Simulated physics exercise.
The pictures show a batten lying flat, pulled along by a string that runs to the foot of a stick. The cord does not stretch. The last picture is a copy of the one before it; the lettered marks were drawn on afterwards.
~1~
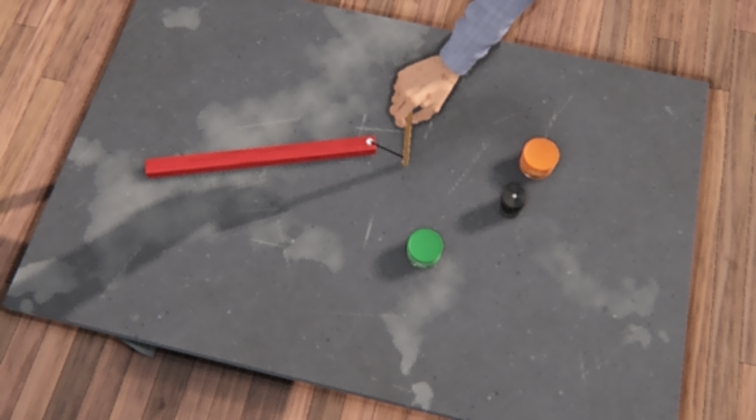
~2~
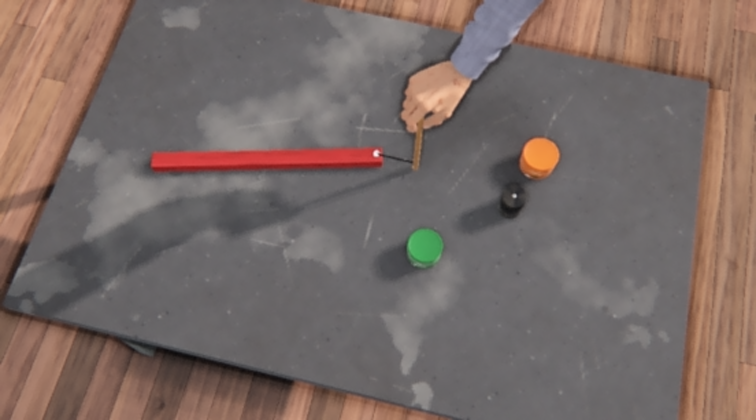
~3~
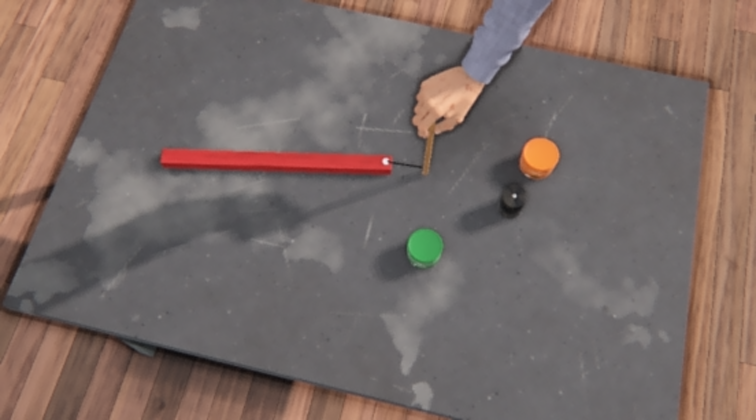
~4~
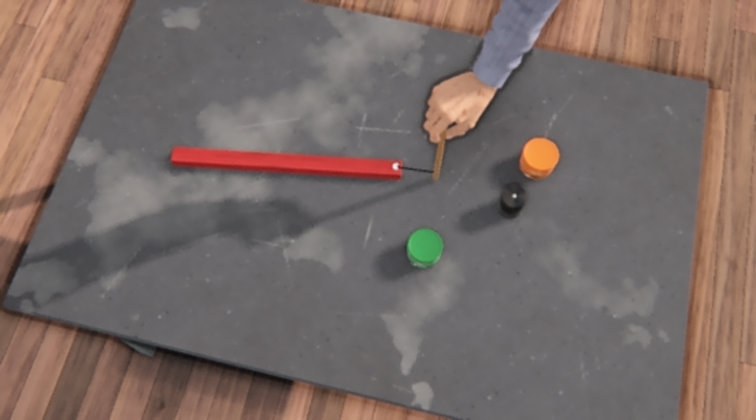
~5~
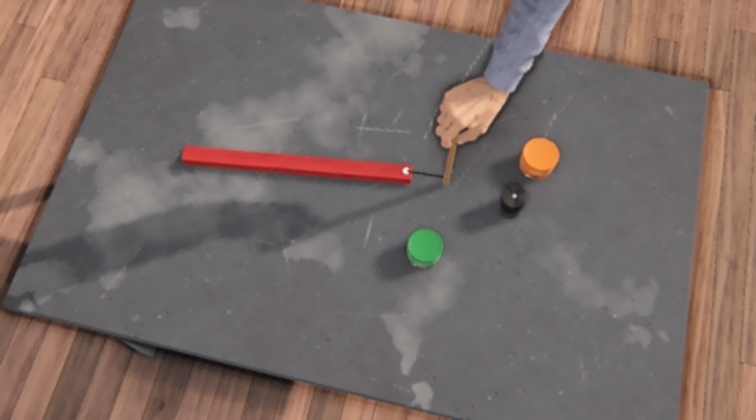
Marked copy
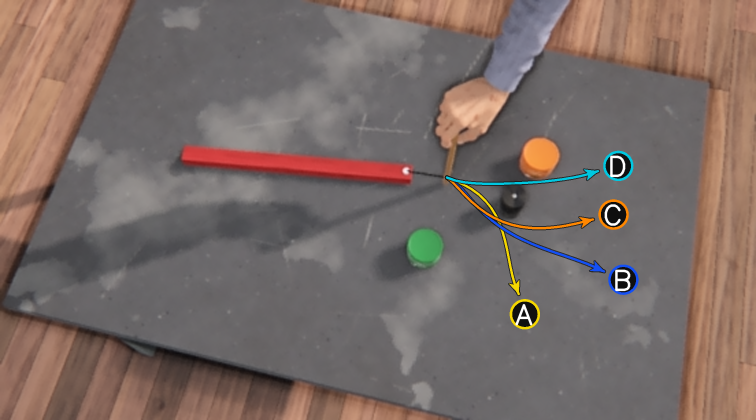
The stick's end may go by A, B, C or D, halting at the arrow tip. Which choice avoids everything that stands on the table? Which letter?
Only B misses them all.
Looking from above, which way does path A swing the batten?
On that path, clockwise.
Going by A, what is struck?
It is the green tub.
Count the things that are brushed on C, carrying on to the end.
It touches one.
On the marked copy, A from (447, 177) via (500, 223) to (519, 294); B from (447, 177) via (515, 236) to (604, 272); C from (447, 177) via (512, 225) to (593, 219); D from (447, 177) via (528, 183) to (598, 171).
With B. Early on, foot of the stick (492, 221), middle of the batten (345, 177).
Further on, foot of the stick (550, 251), middle of the batten (402, 199).
At the end, foot of the stick (604, 272), middle of the batten (453, 217); nothing has been touched.
As for the rest, A meets the green tub; C meets the black candle; D meets the orange tub.
